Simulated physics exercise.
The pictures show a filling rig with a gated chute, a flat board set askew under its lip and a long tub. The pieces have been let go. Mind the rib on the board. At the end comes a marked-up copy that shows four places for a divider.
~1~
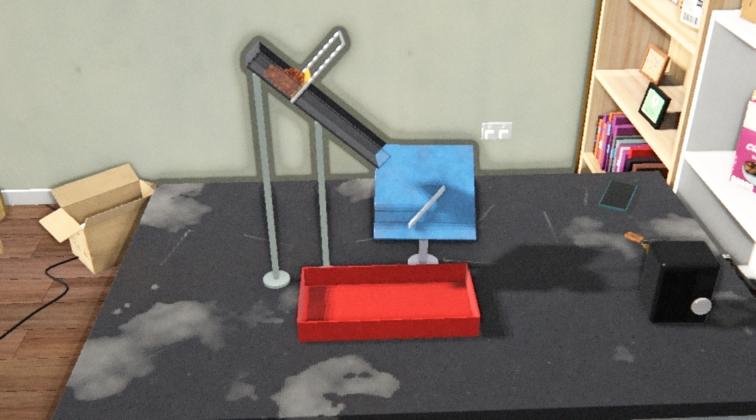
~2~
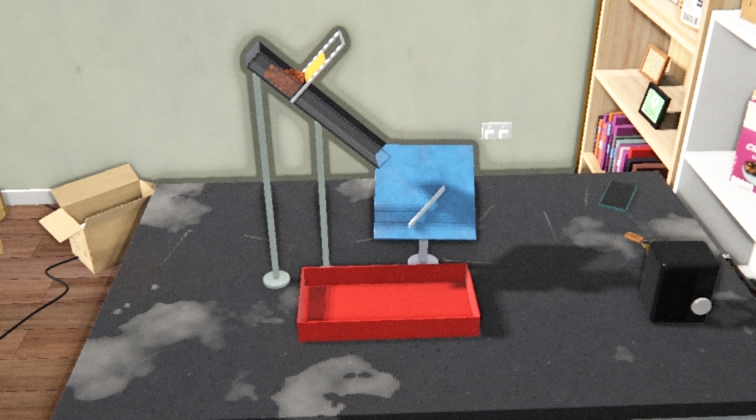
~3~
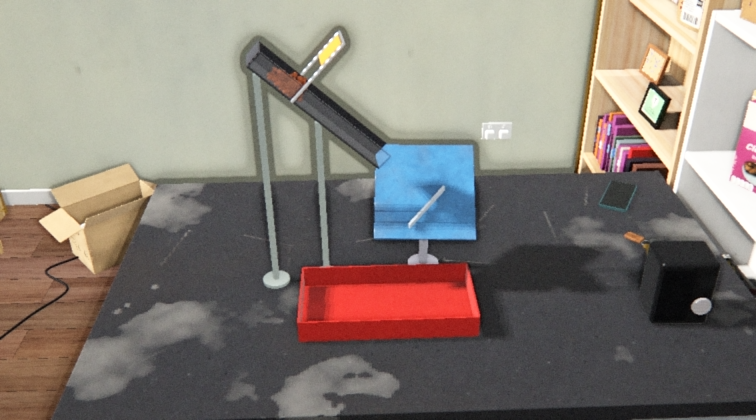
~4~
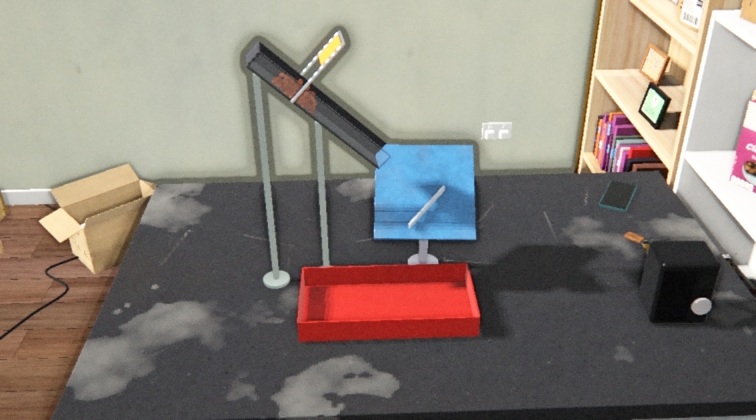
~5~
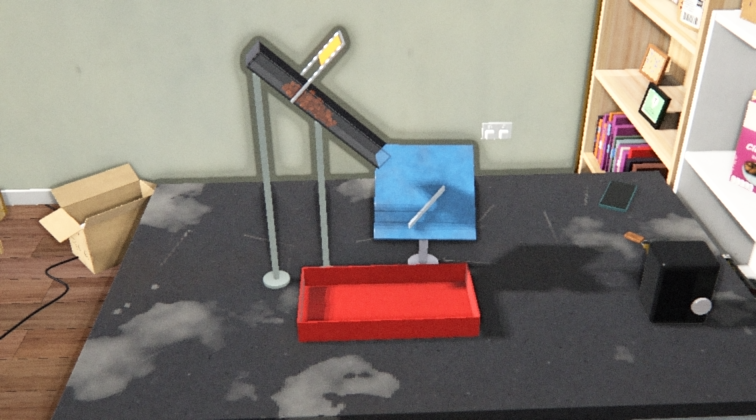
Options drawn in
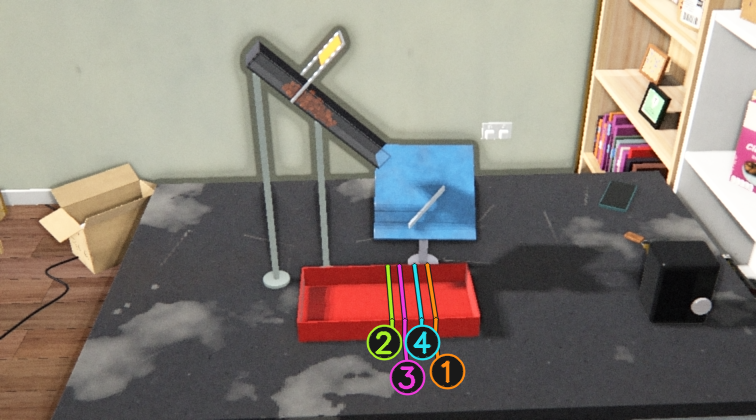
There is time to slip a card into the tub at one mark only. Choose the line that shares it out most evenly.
Line 2 does it best.
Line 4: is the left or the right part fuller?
Left.
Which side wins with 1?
More lands on the left.
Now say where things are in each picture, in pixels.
In the first frame, load behind the gate (285, 80), clay pellets; lip of the chute (377, 162), sloping fairly steeply.
In the second frame, middle of the board (425, 191), tilted fairly steeply; middle of its low edge (425, 239); of its high edge (425, 145).
In the third frame, front corners of the tub (298, 322) and (480, 317), empty; front of the load (299, 99).
In the fourth frame, middle of the load (299, 92); its front (313, 108), roughly a quarter of the way to the lip; rib from (444, 186) to (409, 224).
In the fifth frame, middle of the load (311, 103); its front (331, 124), roughly half of the way to the lip.
On the marked copy, line 1 crosses the front rim at (435, 318); line 2 crosses the front rim at (391, 320); line 3 crosses the front rim at (404, 319); line 4 crosses the front rim at (421, 319).
For line 1, of what is caught, the larger part on the left of the divider, about a tenth on the right.
For line 2, of what is caught, roughly half on the left of the divider, roughly half on the right.
For line 3, of what is caught, the larger part on the left of the divider, about a tenth on the right.
For line 4, of what is caught, the larger part on the left of the divider, about a tenth on the right.
